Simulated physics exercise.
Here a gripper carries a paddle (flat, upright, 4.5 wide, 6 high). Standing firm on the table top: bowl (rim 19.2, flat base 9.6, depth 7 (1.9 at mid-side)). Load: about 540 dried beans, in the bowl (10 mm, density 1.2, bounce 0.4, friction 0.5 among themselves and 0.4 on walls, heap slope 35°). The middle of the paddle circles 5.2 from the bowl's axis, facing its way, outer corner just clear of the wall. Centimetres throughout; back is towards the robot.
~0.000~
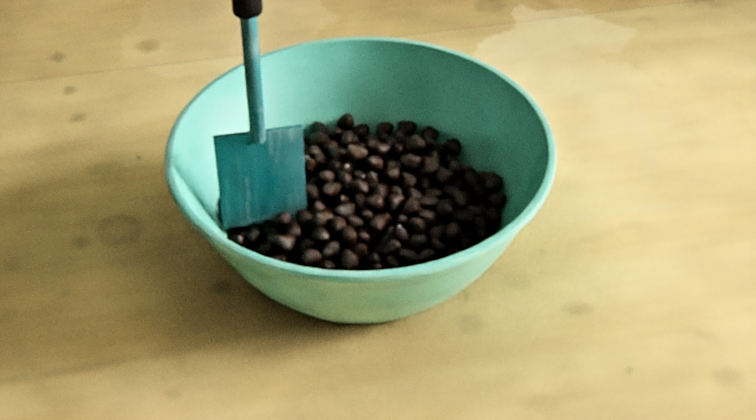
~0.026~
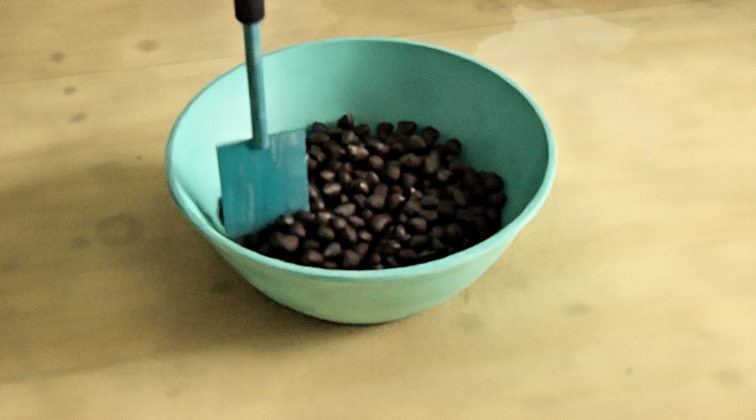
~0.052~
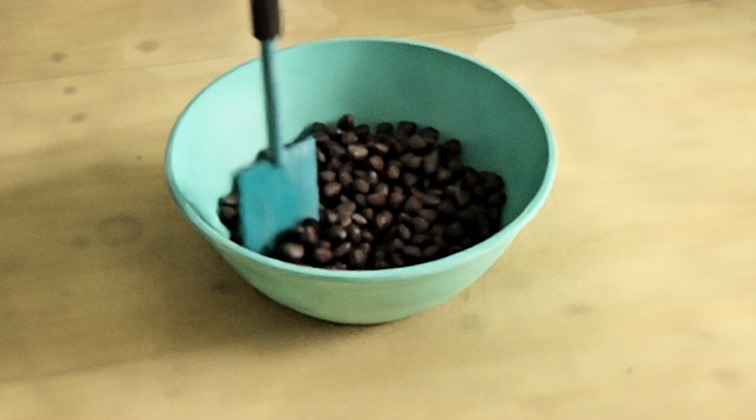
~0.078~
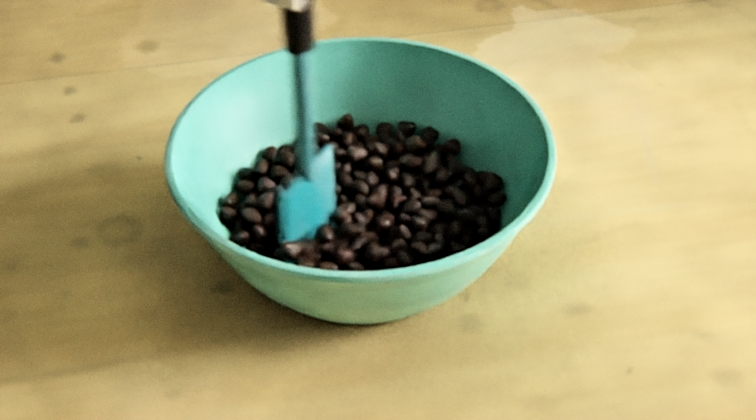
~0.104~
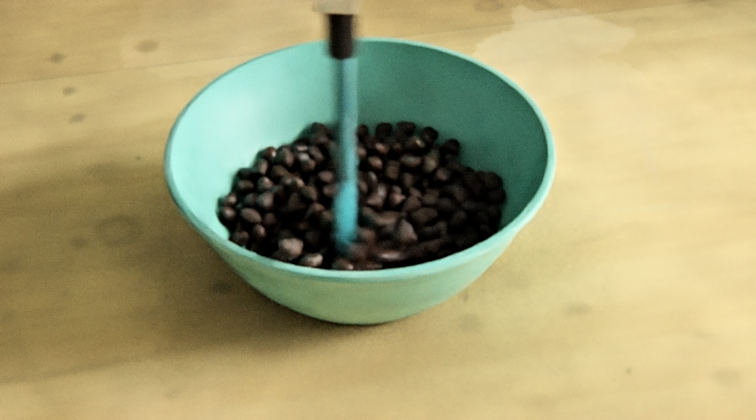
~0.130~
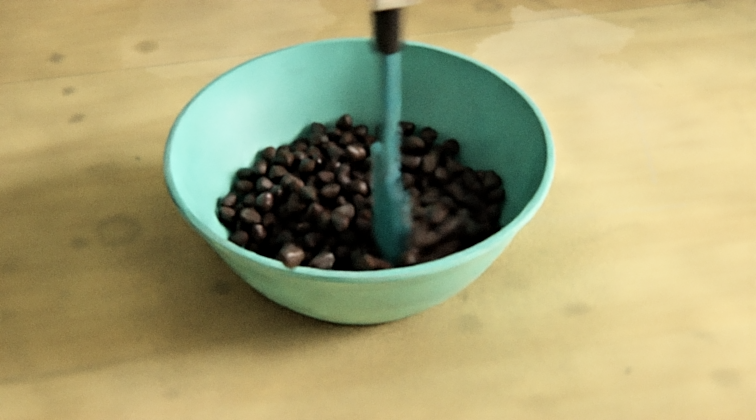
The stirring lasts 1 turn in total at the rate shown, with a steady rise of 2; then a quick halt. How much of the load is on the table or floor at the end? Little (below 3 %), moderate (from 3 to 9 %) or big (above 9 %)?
On the table or floor the share is moderate, from 3 to 9 %.
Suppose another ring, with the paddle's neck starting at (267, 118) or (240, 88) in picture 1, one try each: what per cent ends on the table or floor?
About 10 and 0 per cent.
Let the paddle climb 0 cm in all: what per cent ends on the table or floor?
About 20 per cent.
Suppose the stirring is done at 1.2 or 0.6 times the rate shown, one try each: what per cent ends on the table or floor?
Some 10 and 0 per cent.
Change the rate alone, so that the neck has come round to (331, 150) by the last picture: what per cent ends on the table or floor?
About 0 per cent.
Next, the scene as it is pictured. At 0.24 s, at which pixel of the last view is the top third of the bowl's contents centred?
Around (412, 162).
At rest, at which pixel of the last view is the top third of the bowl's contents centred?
Around (351, 184).
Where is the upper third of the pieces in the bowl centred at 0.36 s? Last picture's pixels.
At about (345, 158).
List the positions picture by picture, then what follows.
In the first frame, the paddle neck at (256, 107), 0° round; upper third of the load around (371, 202), from x 230 to 495, top at y 125; 539 in the bowl.
In the second frame, the paddle neck at (258, 113), 7° round; upper third of the load around (369, 202), from x 230 to 495, top at y 125.
In the third frame, the paddle neck at (274, 131), 28° round; upper third of the load around (370, 202), from x 230 to 495, top at y 125.
In the fourth frame, the paddle neck at (305, 145), 50° round; upper third of the load around (370, 204), from x 230 to 495, top at y 125.
In the fifth frame, the paddle neck at (345, 151), 73° round; upper third of the load around (384, 206), from x 230 to 495, top at y 125.
In the sixth frame, the paddle neck at (388, 146), 95° round; upper third of the load around (403, 204), from x 230 to 495, top at y 125; 538 in the bowl, 1 in flight or on the tool.
After 0.24 s, 194° round, highest piece 11 above the table; 532 in the bowl, 7 in flight or on the tool.
After 0.36 s, 293° round, highest piece 9 above the table; 513 in the bowl, 9 on the table or floor, 17 in flight or on the tool.
After 0.62 s, 0° round, highest piece 5 above the table; 506 in the bowl, 33 on the table or floor.
After 1.32 s, 0° round, highest piece 5 above the table; 506 in the bowl, 33 on the table or floor.
In the end, 506 in the bowl, 33 on the table or floor. That is 6 % on the table or floor.
